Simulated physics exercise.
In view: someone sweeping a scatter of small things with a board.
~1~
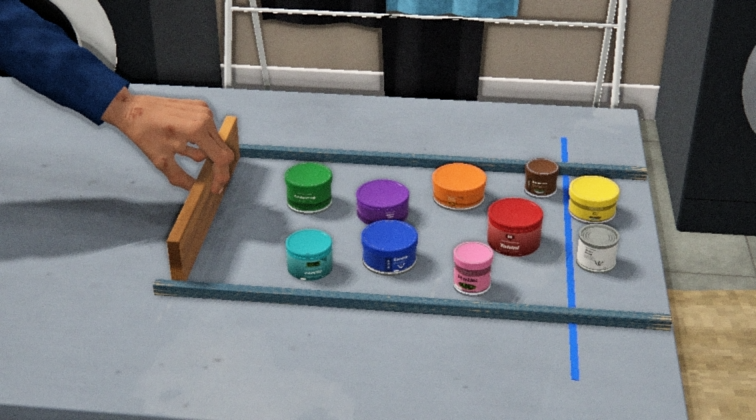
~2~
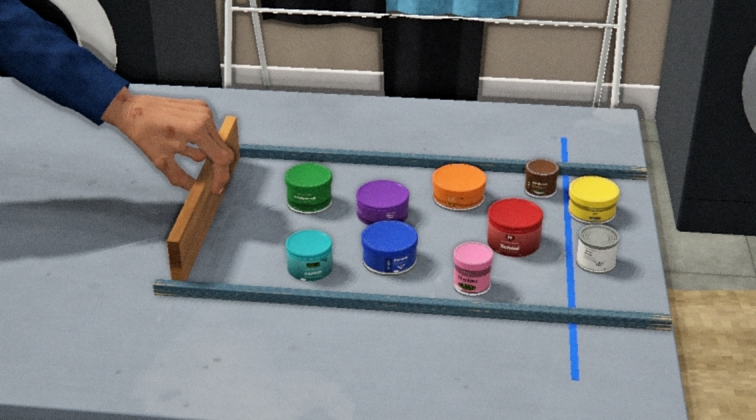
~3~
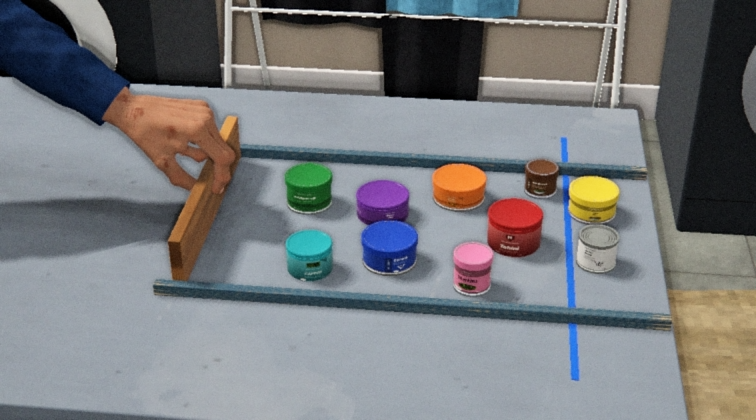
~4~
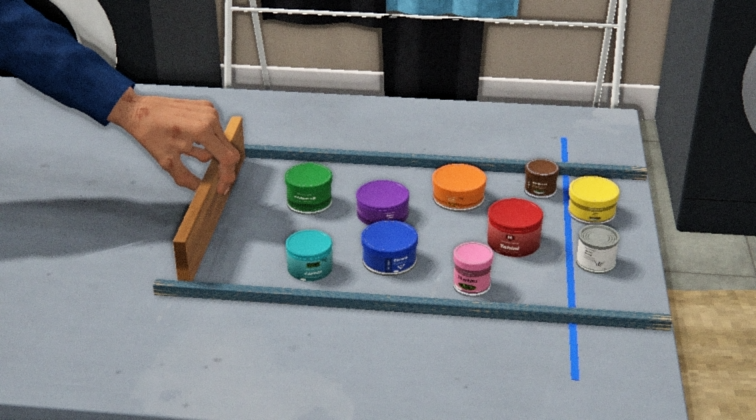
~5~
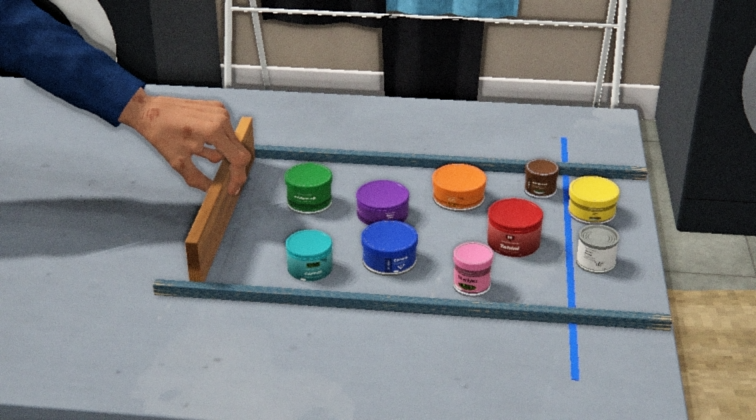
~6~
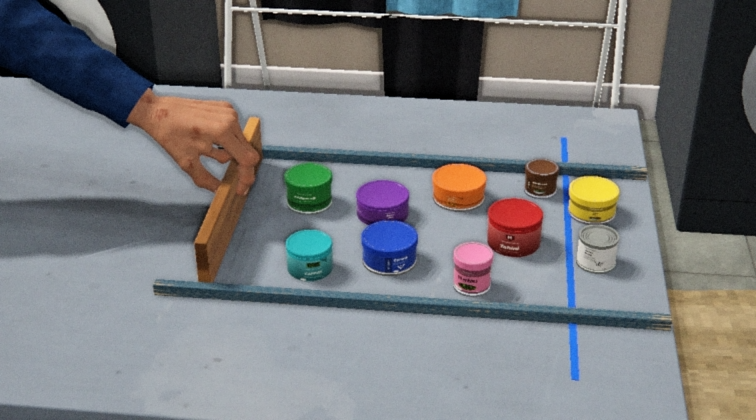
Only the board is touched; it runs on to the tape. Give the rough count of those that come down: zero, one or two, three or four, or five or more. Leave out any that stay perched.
Here the number that fall off is one or two.
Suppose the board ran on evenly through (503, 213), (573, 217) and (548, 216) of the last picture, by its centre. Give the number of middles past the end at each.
In that order 0, 1 and 1.
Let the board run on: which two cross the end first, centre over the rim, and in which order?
They are the white tin, then the red tub.
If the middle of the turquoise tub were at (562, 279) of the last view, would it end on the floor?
Then it is kept.
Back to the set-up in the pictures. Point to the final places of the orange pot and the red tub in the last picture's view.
About (593, 181), and the other about (652, 242).
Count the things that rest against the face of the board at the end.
It touches 4.
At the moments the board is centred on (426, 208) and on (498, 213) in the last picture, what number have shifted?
At the one place 7, at the other 9.
Soon after, none off yet; yellow pot at rest near (593, 201); white tin at rest near (597, 249); brown tin at rest near (541, 179).
In the end, the number that fall off is one or two; gone, white tin.
